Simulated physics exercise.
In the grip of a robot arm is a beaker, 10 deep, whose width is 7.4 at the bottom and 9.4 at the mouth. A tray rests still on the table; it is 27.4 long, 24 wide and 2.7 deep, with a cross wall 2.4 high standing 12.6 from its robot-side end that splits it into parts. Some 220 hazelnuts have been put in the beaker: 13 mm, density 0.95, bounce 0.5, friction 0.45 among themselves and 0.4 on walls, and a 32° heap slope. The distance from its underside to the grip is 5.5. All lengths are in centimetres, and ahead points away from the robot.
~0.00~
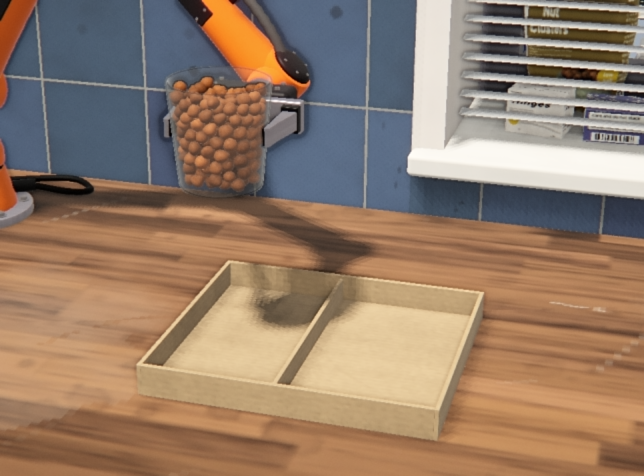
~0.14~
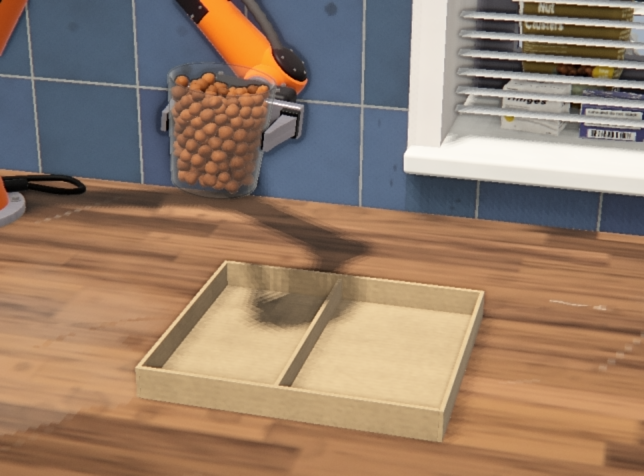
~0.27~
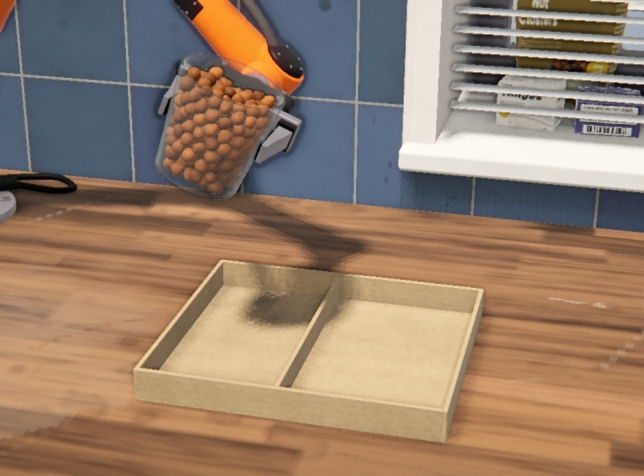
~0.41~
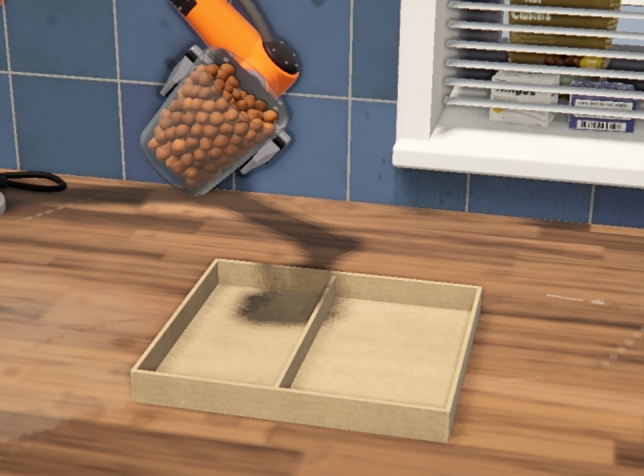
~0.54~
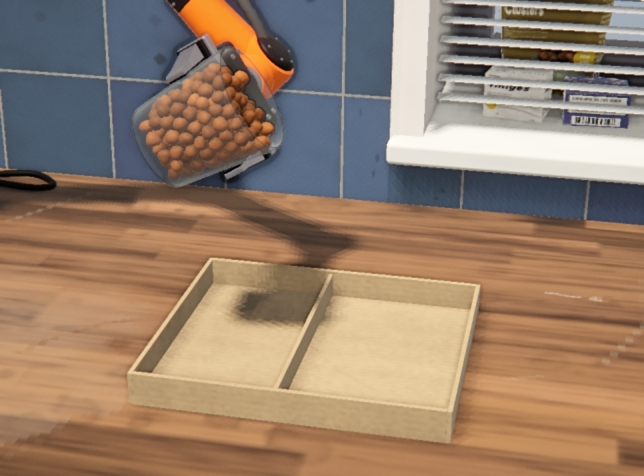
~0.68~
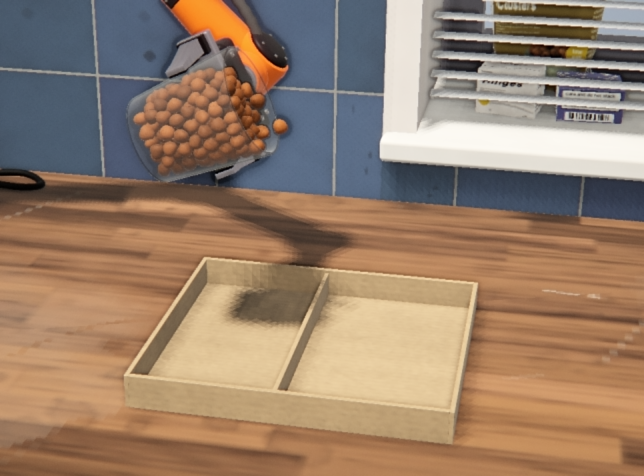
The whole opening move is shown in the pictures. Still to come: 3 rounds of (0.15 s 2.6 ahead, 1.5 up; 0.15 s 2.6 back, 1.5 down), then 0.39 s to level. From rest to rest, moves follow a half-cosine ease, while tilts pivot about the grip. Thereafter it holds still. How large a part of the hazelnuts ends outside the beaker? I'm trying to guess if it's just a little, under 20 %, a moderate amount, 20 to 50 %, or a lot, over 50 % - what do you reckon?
I reckon a moderate amount.
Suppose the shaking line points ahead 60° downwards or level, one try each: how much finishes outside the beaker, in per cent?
Result: Approx. 10 % and 25 %, one try each.
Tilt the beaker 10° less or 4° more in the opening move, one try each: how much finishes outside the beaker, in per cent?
15 and 40 %.
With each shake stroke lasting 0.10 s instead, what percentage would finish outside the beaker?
In that case some 55 per cent.
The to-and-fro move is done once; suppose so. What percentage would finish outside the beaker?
Approx. 15 per cent.
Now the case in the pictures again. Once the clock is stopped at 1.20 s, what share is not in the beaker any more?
About 15 in a hundred parts are out by then.
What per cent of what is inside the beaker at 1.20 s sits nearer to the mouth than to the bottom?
Something near 55 per cent is there.
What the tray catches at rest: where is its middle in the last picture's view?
Centre estimate: Around (370, 361).
After 1.20 s, tilted 65° forward, highest piece 25 above the table; 188 in the beaker, 23 in the far-side part, 3 in the robot-side part, 11 in flight or on a rim.
After 1.71 s, tilted 48° forward, highest piece 23 above the table; 150 in the beaker, 58 in the far-side part, 12 in the robot-side part, 2 on the table or floor, 3 in flight or on a rim.
After 2.17 s, level, highest piece 25 above the table; 149 in the beaker, 63 in the far-side part, 11 in the robot-side part, 2 on the table or floor.
After 3.22 s, level, highest piece 25 above the table; 149 in the beaker, 63 in the far-side part, 11 in the robot-side part, 2 on the table or floor.
In the end, 149 in the beaker, 63 in the far-side part, 11 in the robot-side part, 2 on the table or floor. That is 34 % outside the beaker.
